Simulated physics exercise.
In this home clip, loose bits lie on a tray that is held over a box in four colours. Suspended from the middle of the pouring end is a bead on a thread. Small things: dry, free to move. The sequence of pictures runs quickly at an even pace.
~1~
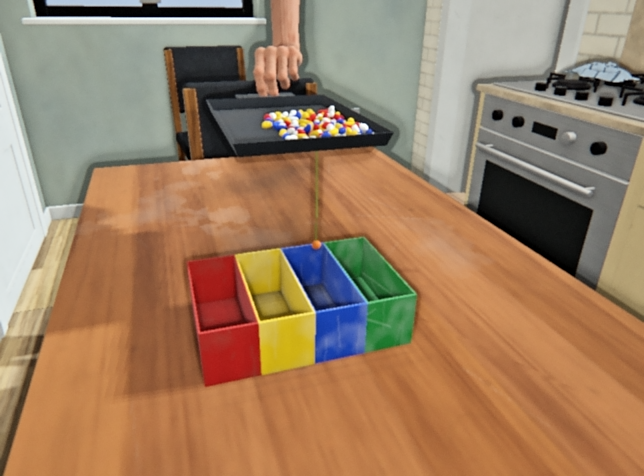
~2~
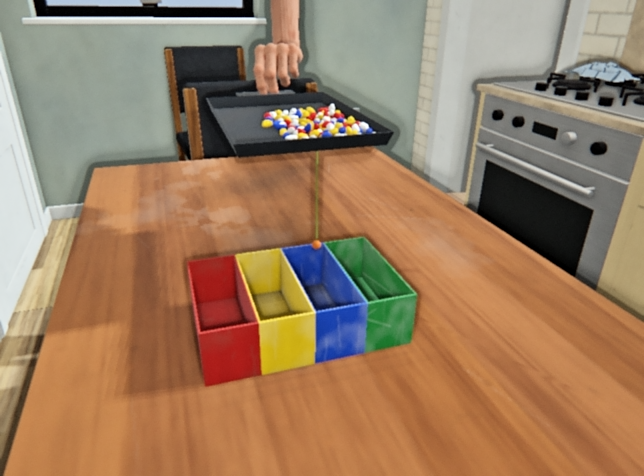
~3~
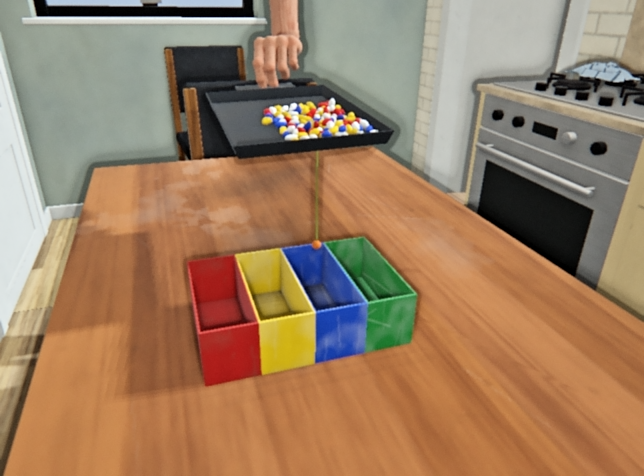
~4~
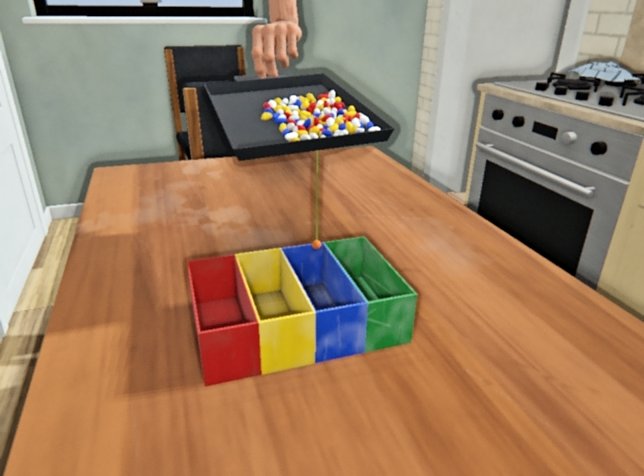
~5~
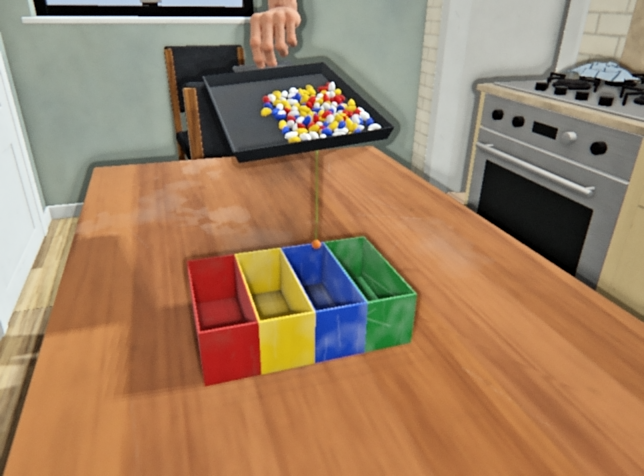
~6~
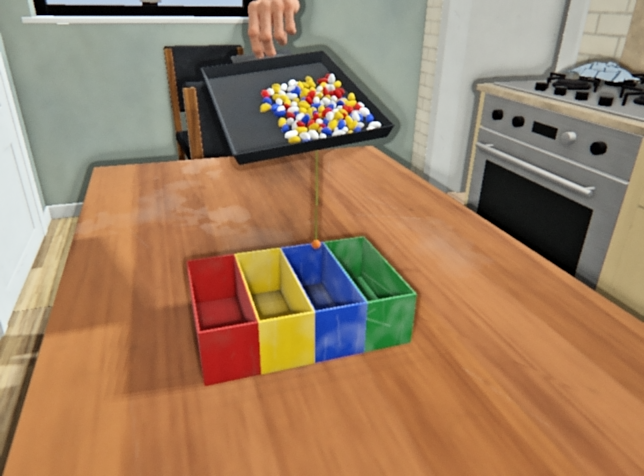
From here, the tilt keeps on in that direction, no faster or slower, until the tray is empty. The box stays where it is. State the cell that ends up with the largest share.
It is the yellow cell.
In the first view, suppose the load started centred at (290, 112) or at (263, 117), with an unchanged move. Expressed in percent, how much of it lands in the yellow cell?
Roughly 60 per cent, then roughly 60 per cent.
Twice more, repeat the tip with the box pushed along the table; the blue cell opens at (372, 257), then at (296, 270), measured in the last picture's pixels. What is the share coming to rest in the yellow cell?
Roughly 10 % and 70 %.
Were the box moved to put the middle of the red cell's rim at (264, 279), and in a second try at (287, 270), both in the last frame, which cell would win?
Try 1 - the red one; try 2 - that red cell.
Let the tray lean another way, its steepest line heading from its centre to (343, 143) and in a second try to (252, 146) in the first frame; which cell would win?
The cell in green, then the yellow one.
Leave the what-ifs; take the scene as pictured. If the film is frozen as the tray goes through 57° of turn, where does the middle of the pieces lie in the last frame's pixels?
I'd mark it close to (286, 129).
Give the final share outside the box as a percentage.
About 0 %.
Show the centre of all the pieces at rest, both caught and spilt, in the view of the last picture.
Once nothing moves, the middle sits near (262, 320).
Shortly afterwards, tray tipped steeply; all but a few on the tray; only a few in the red cell; only a few in the yellow cell; only a few falling or outside the box.
Next, tray tipped right over; near a quarter on the tray; near a quarter in the yellow cell; near a quarter in the red cell; a little in the blue cell; near a quarter falling or outside the box.
Some moments later, tray tipped past a quarter turn; near half in the yellow cell; near a third in the red cell; a little in the blue cell; only a few in the green cell.
In the end, tray tipped past a quarter turn; near half in the yellow cell; near a third in the red cell; a little in the blue cell; only a few in the green cell.
